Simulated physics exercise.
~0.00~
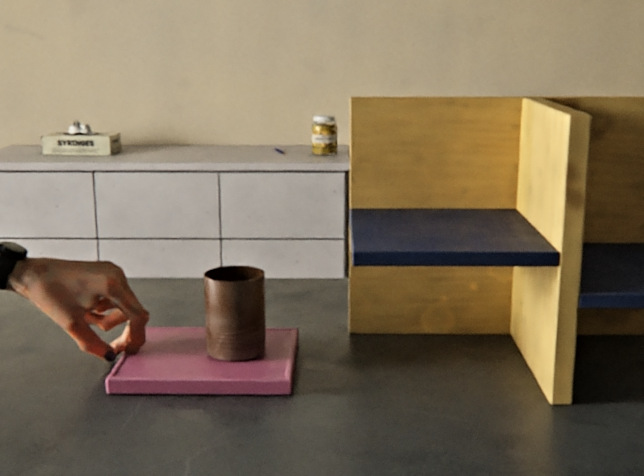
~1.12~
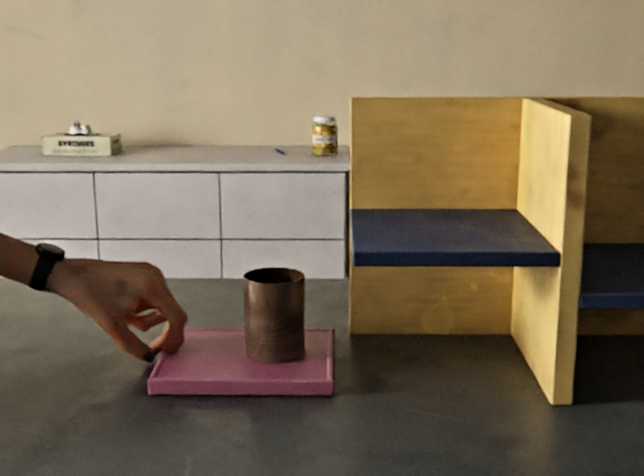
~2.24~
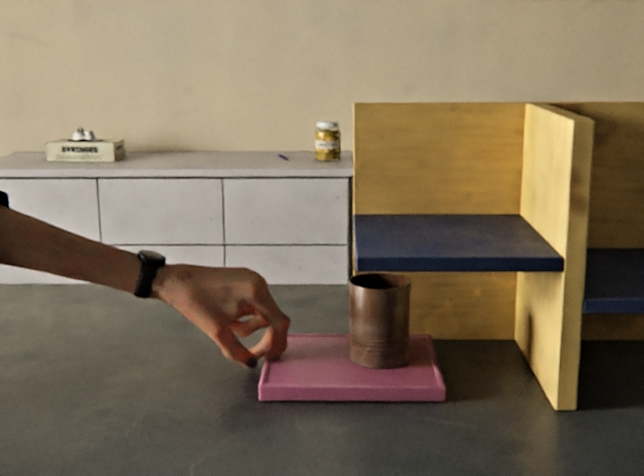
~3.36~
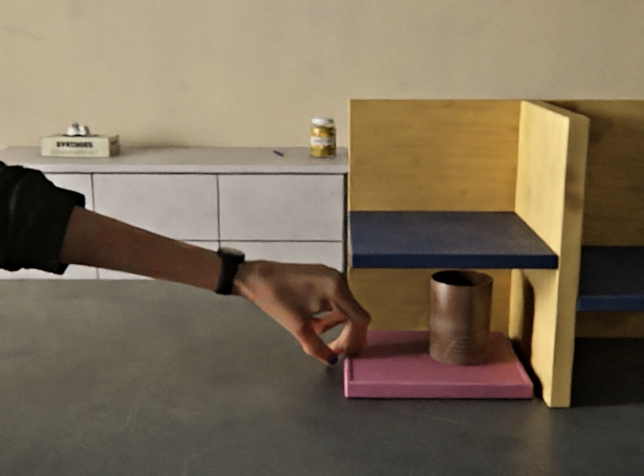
A hand slid a pink tray carrying an upright brown beaker steadily to the right across a dark tabletop, toward a wooden unit with a blue shelf, and the beaker passed below the shelf without tipping, still riding on the tray.
